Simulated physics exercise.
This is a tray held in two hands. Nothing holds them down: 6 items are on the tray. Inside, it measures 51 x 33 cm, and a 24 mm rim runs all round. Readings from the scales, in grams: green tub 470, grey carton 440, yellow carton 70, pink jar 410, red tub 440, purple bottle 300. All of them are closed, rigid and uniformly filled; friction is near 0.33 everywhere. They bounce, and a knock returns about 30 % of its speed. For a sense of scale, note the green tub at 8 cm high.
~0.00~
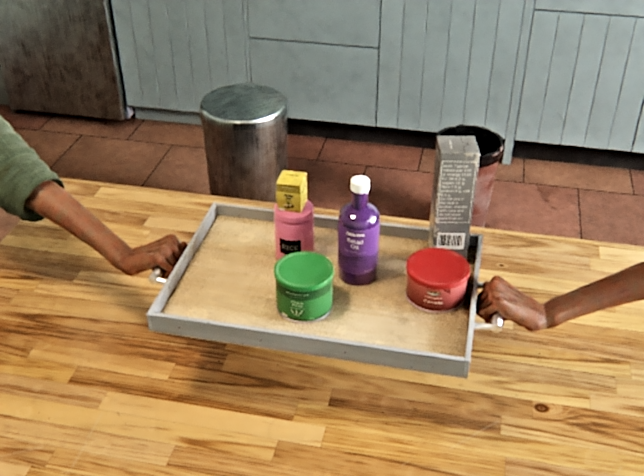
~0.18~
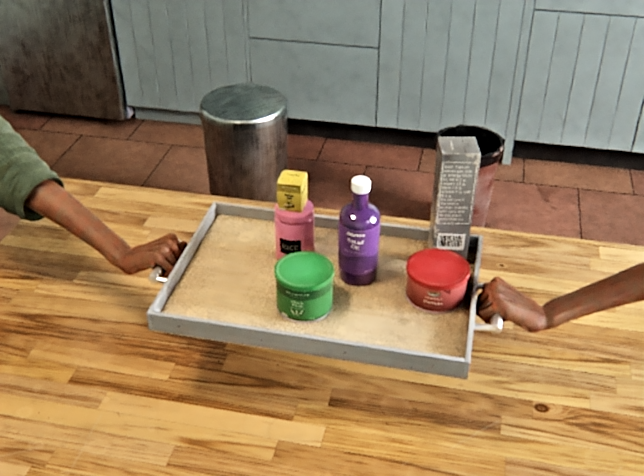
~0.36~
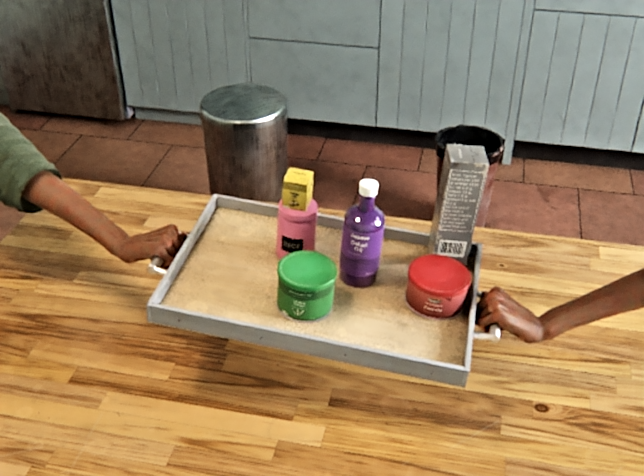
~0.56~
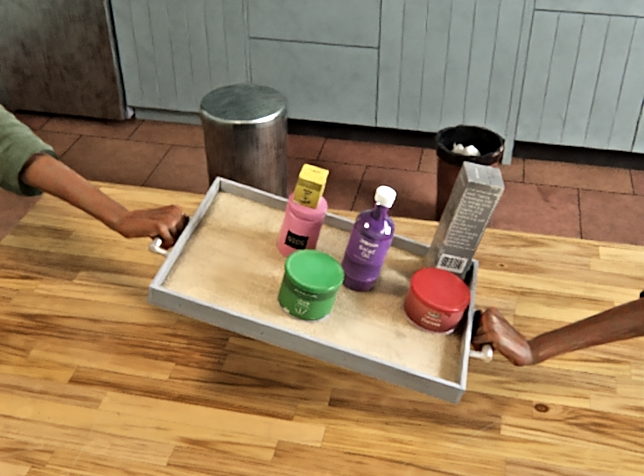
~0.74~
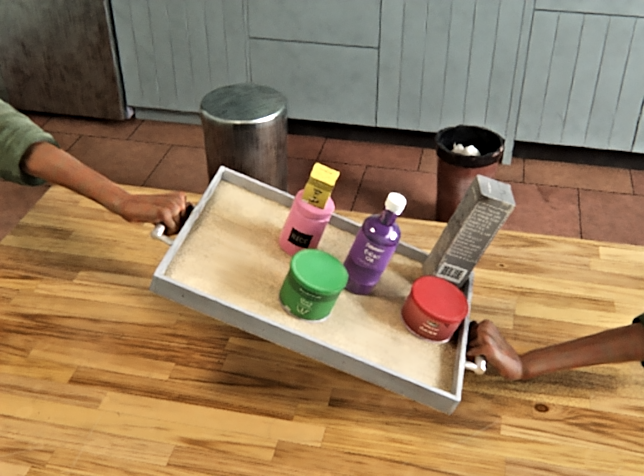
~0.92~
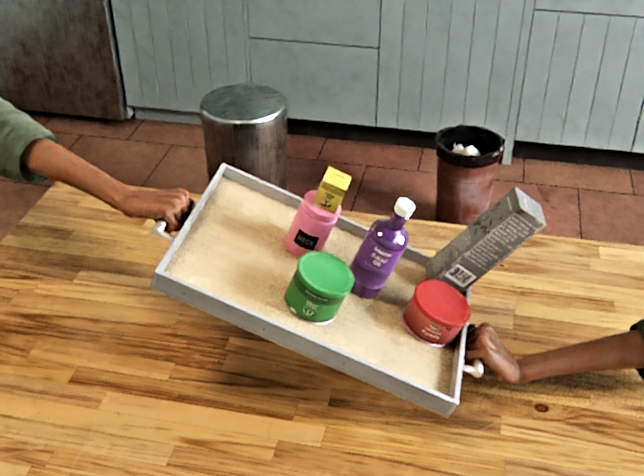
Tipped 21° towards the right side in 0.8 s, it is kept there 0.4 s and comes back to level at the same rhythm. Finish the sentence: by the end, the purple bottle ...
... is upright as before.
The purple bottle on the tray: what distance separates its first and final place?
I'd say about 7 cm between start and finish.
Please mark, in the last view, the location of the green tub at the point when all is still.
It ends up at about (402, 304).
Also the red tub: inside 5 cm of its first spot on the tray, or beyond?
As for the red tub, it stays where it was.
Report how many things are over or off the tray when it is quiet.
My answer is 2.
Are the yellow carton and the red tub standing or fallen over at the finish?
Here's how it ends: The yellow carton comes down, and the red tub never goes down.
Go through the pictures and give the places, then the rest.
In the first frame, tray level; purple bottle (359, 229); green tub (304, 287).
In the second frame, tray level; yellow carton (292, 191); pink jar (294, 231).
In the third frame, tray tilted 4°, right edge down; red tub (437, 287); green tub (306, 287).
In the fourth frame, tray tilted 13°, right edge down; grey carton (462, 227); yellow carton (311, 187).
In the fifth frame, tray tilted 19°, right edge down; pink jar (306, 224); red tub (434, 309).
In the sixth frame, tray tilted 21°, right edge down; purple bottle (383, 246); green tub (318, 288).
By 1.12 s, tray tilted 21°, right edge down; grey carton now off the tray; purple bottle 5 cm from its spot near (401, 254); yellow carton 6 cm from its spot.
By 1.42 s, tray tilted 20°, right edge down; purple bottle 7 cm from its spot near (413, 255); yellow carton rocked 28° off its seat; green tub 12 cm from its spot.
By 1.62 s, tray tilted 14°, right edge down; purple bottle 7 cm from its spot near (411, 248); yellow carton on its side; green tub 17 cm from its spot.
When it is over (2.6 s), off the tray and tipped over, grey carton; lying over on the tray, yellow carton; not toppled but over 5 cm from the start, green tub, pink jar and purple bottle; red tub within 5 cm of the start. End places, in pixels of the last picture, purple bottle near (400, 231).
